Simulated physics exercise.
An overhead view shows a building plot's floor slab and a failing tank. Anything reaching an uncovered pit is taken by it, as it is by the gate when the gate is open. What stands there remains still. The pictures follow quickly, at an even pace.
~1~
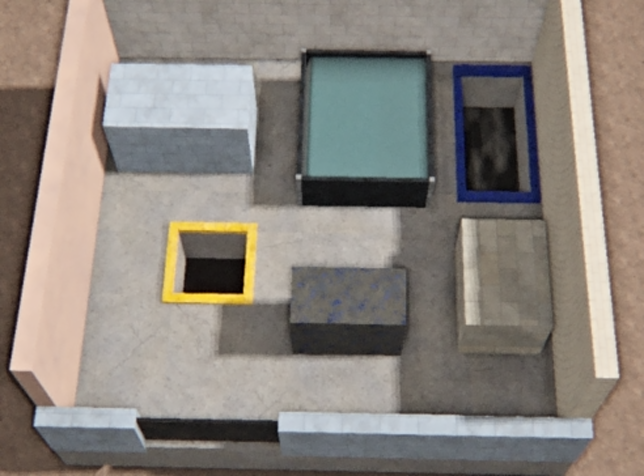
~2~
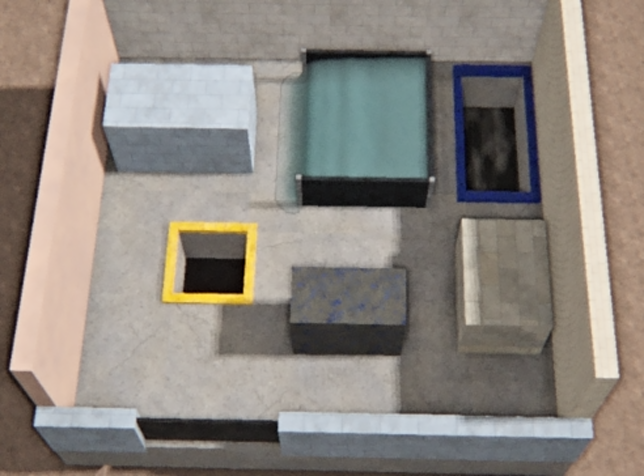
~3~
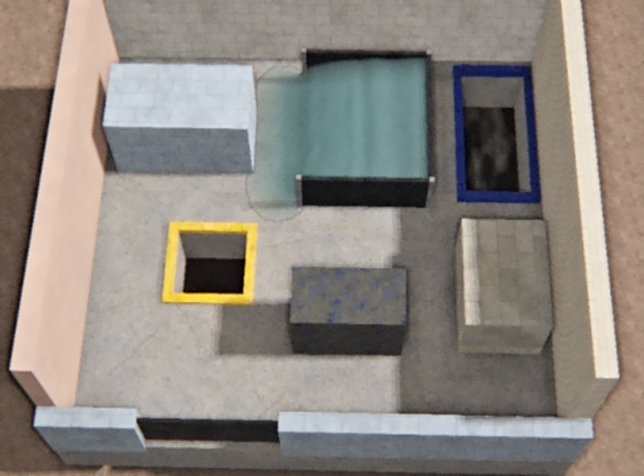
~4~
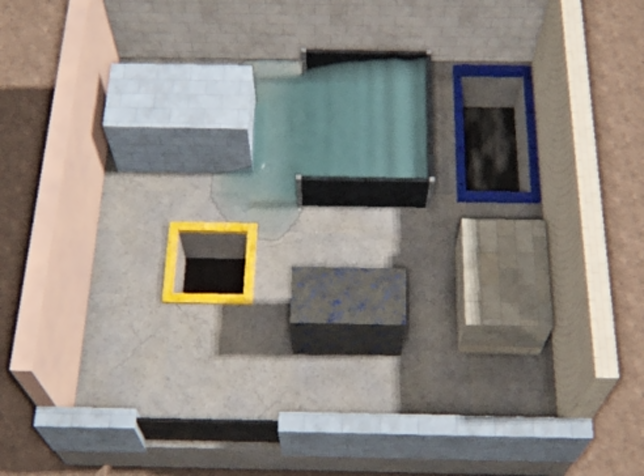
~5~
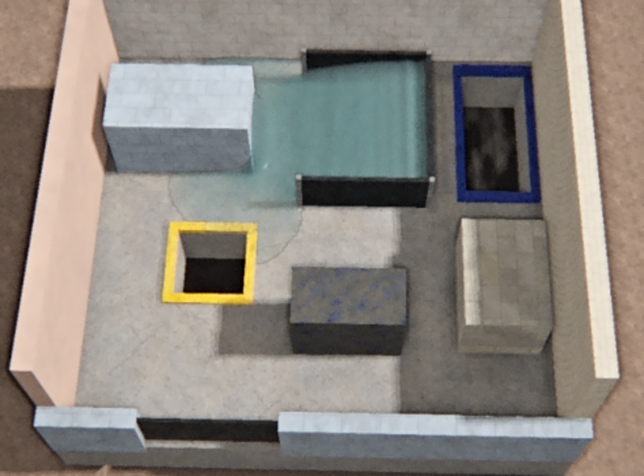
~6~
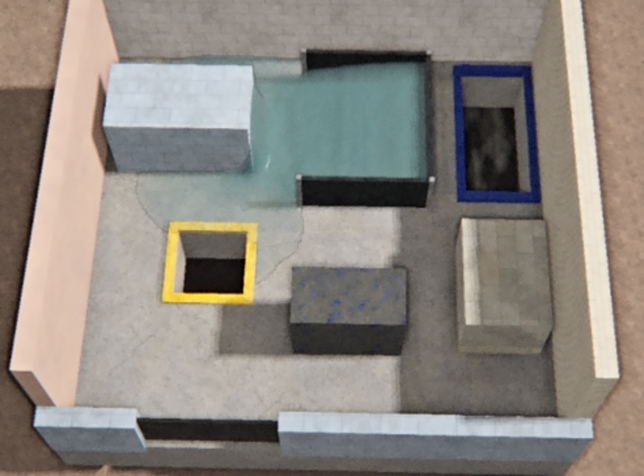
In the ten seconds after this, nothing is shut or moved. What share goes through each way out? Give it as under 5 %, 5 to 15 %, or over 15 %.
The gate gets shy of five per cent; the yellow pit gets in excess of fifteen per cent; the blue pit gets shy of five per cent.
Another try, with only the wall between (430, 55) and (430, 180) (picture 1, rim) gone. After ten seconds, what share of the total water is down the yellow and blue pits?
In percent: Yellow 0, blue 50.
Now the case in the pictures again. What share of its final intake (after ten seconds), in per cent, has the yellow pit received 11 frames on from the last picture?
I make it 40 per cent.
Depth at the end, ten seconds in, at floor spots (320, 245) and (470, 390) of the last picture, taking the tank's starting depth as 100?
In turn 2 and 14 in a hundred.
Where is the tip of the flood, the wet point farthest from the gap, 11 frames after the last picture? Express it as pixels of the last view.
I'd put it around (73, 426).
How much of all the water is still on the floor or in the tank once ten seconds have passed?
Roughly 74 percent.
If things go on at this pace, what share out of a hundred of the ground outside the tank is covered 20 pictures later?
Close to 60 percent, by my reckoning.
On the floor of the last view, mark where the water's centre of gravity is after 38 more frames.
Centre point: Around (261, 203).
A moment on, water covers 30 % of the floor; the gate 0 %, the yellow pit 4 %, the blue pit 0 %.
Next, water covers 45 % of the floor; the gate 0 %, the yellow pit 10 %, the blue pit 0 %.
Then, water covers 60 % of the floor; the gate 0 %, the yellow pit 15 %, the blue pit 0 %.
Later, water covers 75 % of the floor; the gate 0 %, the yellow pit 20 %, the blue pit 0 %.
In the end, water covers 90 % of the floor; the gate 0 %, the yellow pit 25 %, the blue pit 1 %.
